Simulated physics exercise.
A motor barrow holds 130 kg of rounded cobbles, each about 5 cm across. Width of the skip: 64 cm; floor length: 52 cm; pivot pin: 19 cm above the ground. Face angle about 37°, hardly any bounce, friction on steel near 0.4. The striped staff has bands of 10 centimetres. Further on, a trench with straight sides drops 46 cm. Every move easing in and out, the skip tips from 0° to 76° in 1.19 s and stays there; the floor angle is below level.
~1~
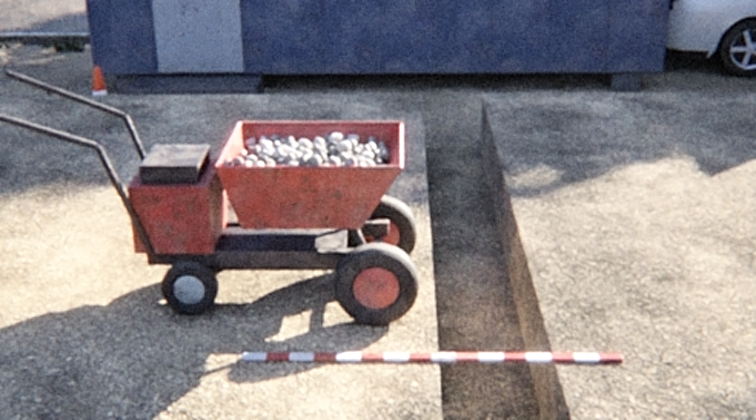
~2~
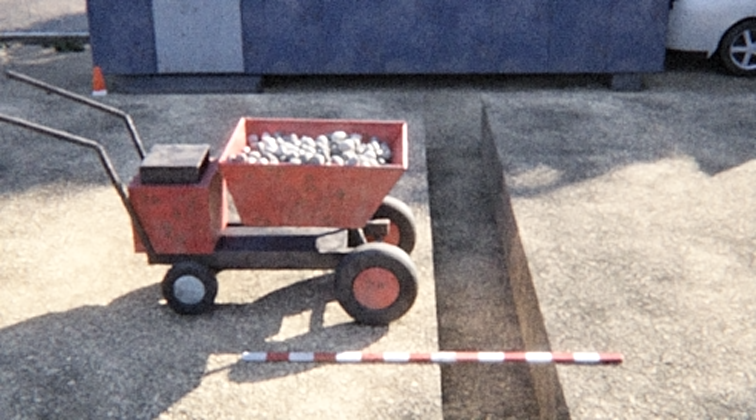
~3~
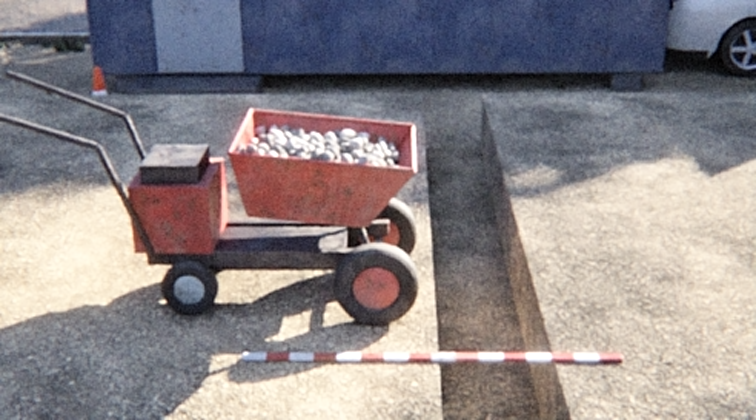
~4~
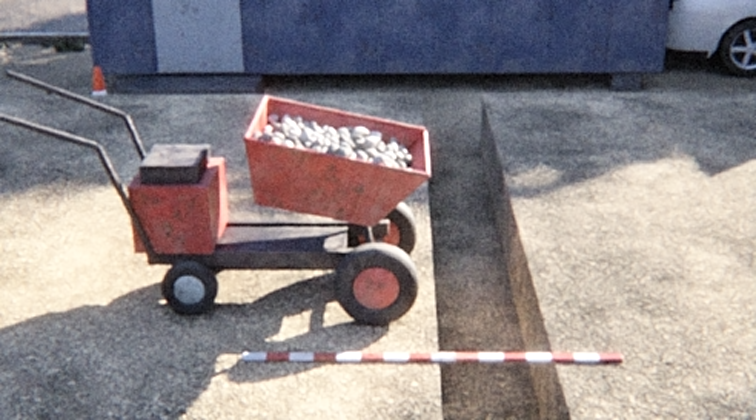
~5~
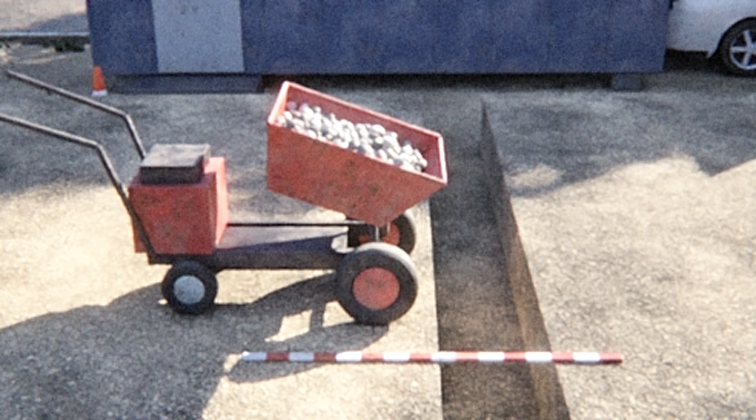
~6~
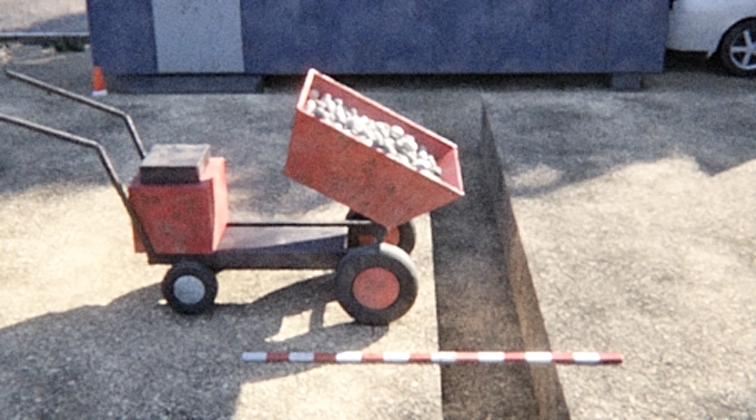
A red skip full of rounded stones tilts steadily down to the right beside a trench.
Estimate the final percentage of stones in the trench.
I would say 55 percent.
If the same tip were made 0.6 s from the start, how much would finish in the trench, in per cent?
With that timing, about 30 per cent.
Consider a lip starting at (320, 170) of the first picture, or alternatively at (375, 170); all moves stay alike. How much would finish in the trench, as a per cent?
About 100 per cent from the first spot, about 80 from the second.
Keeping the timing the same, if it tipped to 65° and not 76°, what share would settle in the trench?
Near 40 per cent then.
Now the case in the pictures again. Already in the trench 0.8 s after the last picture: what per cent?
Some 15 per cent of the load by that point.
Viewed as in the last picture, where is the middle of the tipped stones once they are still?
(528, 354).
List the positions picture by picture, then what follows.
In the first frame, the skip is at 0°, its lip at (402, 168); the top of the load is at (318, 147).
In the second frame, the skip is at 2°, its lip at (405, 169); the top of the load is at (313, 146).
In the third frame, the skip is at 6°, its lip at (415, 171); the top of the load is at (285, 143).
The fourth frame shows lip at (429, 176), floor tilted 12°, highest stones at (283, 131).
In the fifth frame, the skip is at 20°, its lip at (445, 184); the top of the load is at (299, 117).
The sixth frame shows lip at (462, 196), floor tilted 29°, highest stones at (318, 107).
Then, 0.4 s after the last picture the floor is at 64°, 100 % in the skip; the foremost stones are at (503, 221).
Then, 0.8 s after the last picture the floor is at 76°, 56 % in the skip, 14 % in the trench, 30 % past the trench; the foremost stones are at (626, 296).
Then, 1.1 s after the last picture the floor is at 76°, 25 % in the skip, 29 % in the trench, 45 % past the trench; the foremost stones are at (725, 292).
Then, 3.1 s after the last picture the floor is at 76°, 0 % in the skip, 55 % in the trench, 45 % past the trench; the foremost stones are past the picture's edge.
